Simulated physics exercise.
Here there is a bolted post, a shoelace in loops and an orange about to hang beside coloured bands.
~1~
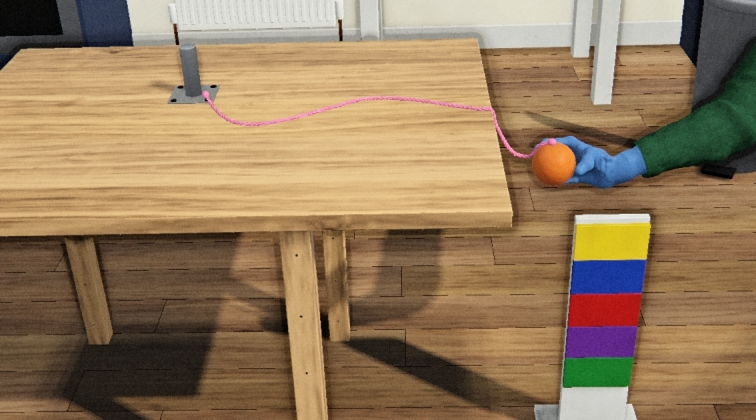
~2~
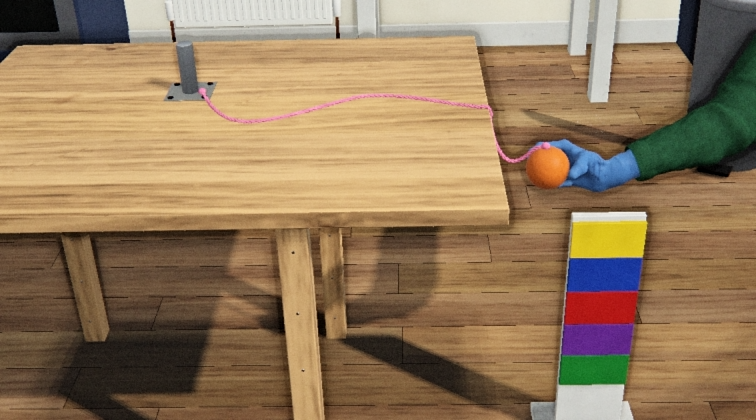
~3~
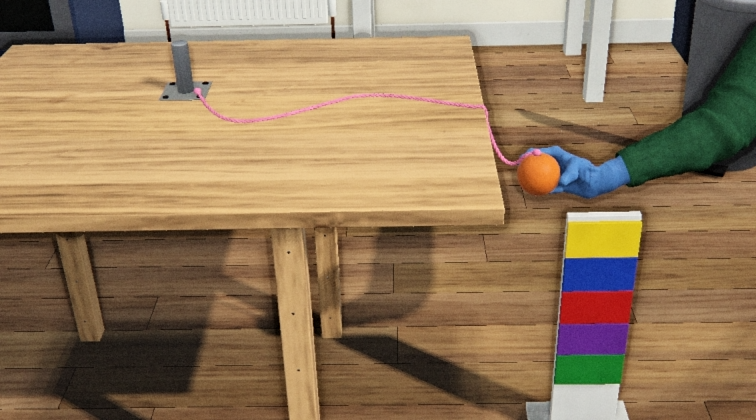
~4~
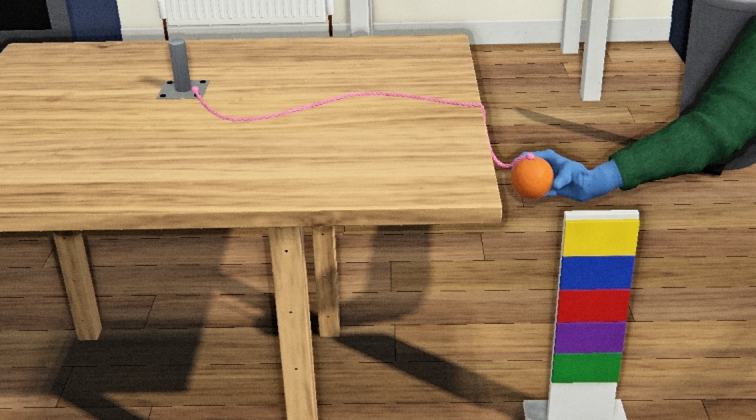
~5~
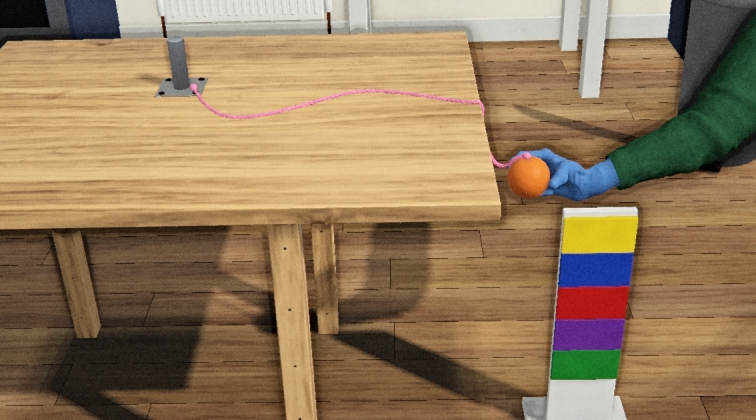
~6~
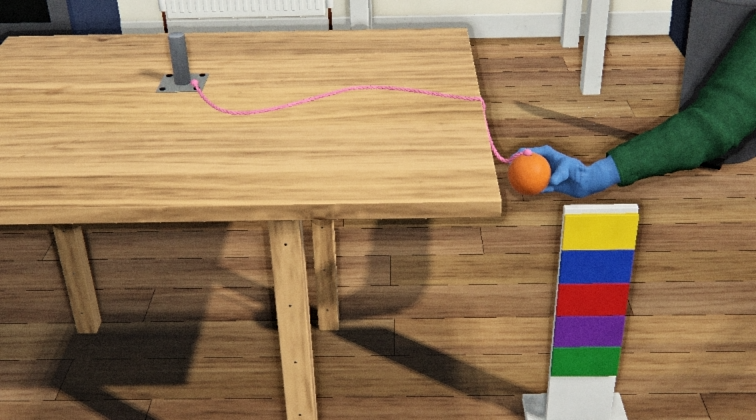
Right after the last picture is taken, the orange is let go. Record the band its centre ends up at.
Centre ends at blue.
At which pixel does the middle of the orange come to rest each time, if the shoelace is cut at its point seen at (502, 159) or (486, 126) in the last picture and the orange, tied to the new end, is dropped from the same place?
You'd find it around (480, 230) the first time and around (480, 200) the second.
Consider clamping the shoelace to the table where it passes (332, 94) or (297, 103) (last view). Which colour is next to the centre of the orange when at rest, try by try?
Results, in sequence: Yellow / yellow.
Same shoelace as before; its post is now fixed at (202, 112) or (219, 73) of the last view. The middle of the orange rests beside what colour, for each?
First try: Red; second try: Red.
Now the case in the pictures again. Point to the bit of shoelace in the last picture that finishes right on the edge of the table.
It is around (428, 93).
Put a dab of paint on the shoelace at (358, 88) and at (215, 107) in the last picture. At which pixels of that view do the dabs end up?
They finish close to (410, 101) and close to (259, 88).
Soon after, orange near (519, 270); level with blue.
After that, orange near (449, 254); level with blue.
And then, orange near (494, 266); level with blue.
In the end, orange near (483, 266); level with blue. Its middle rests at the blue band.
